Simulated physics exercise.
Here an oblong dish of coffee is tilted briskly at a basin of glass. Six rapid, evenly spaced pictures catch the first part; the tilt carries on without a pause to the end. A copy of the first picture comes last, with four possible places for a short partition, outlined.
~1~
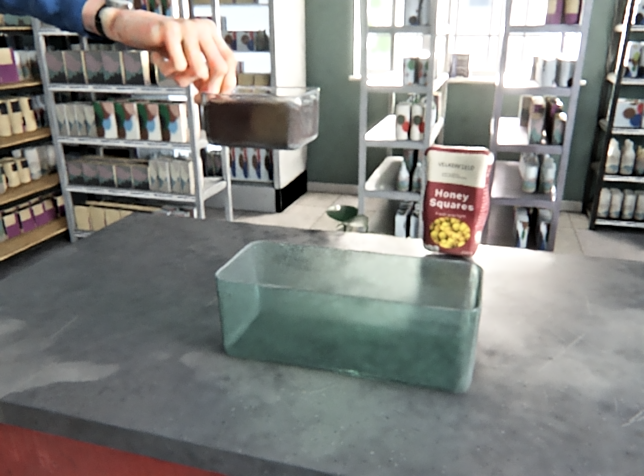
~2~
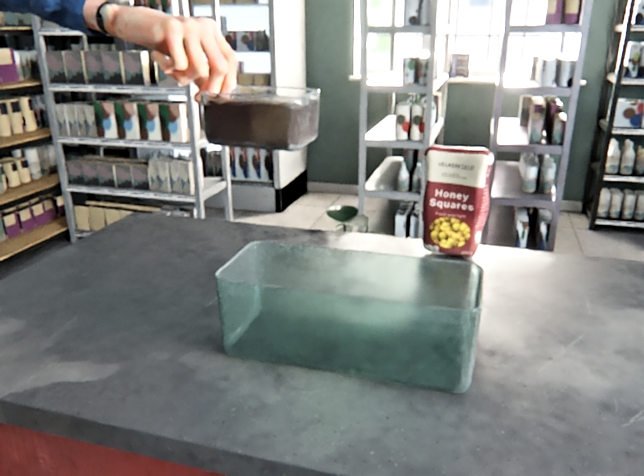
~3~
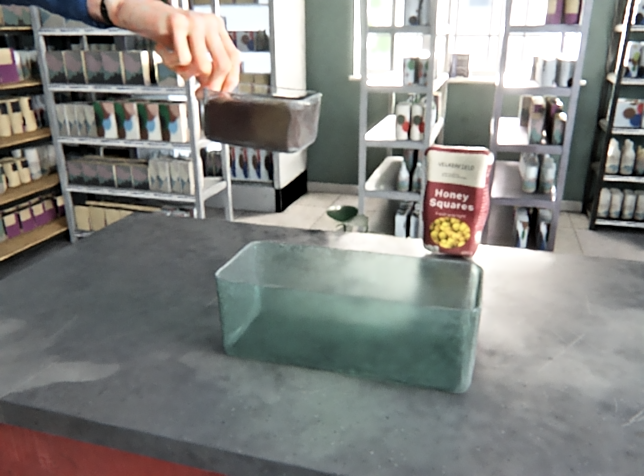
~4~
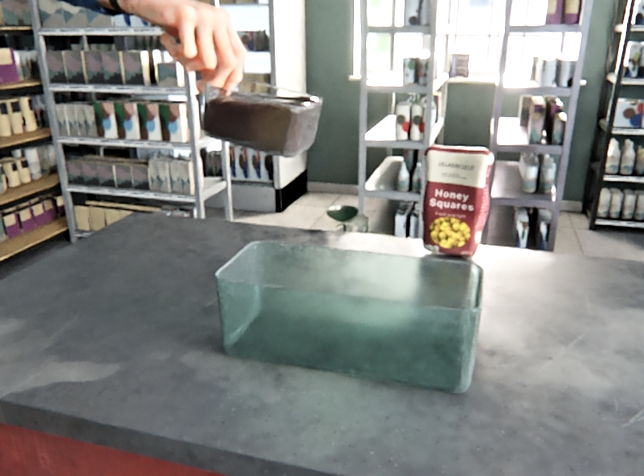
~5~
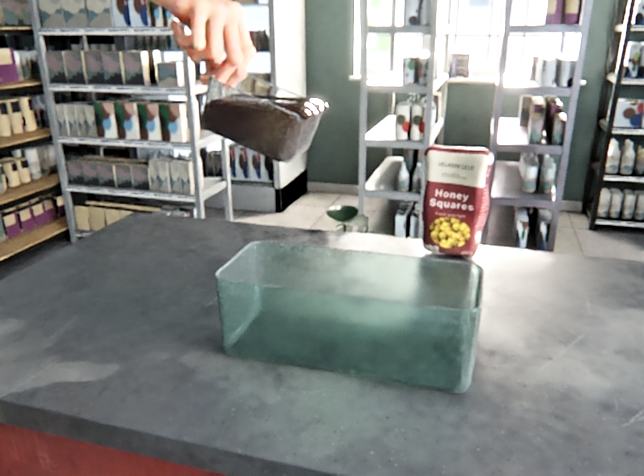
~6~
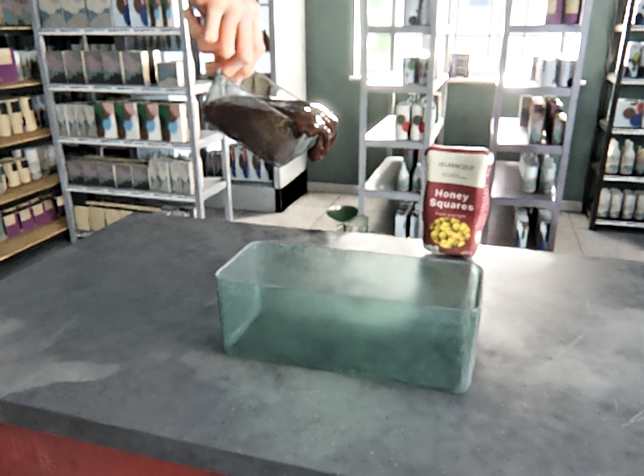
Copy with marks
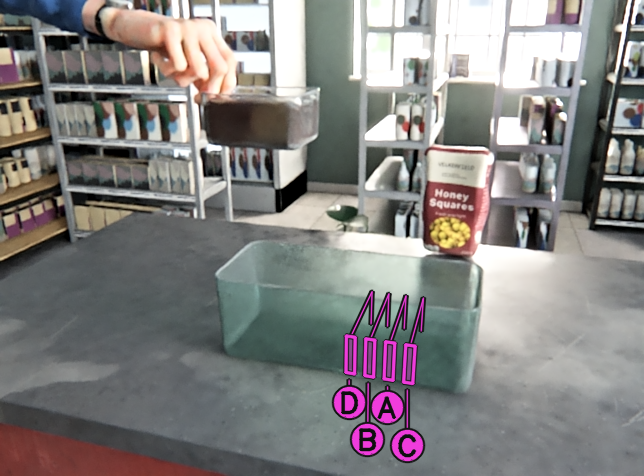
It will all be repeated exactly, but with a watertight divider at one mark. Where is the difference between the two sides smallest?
Choose B.
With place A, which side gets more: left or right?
The left one.
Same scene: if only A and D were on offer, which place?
The answer is D.
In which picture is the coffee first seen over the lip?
In picture 5.
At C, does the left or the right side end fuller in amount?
More ends on the left.
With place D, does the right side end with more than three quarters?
No, it does not.
On the marked copy, A at (387, 386); B at (368, 383); C at (407, 389); D at (349, 380).
Choosing A, about 95 % ends left of the wall and 3 % right of it.
Choosing B, about 56 % ends left of the wall and 42 % right of it.
Choosing C, about 96 % ends left of the wall and 3 % right of it.
Choosing D, about 32 % ends left of the wall and 66 % right of it.
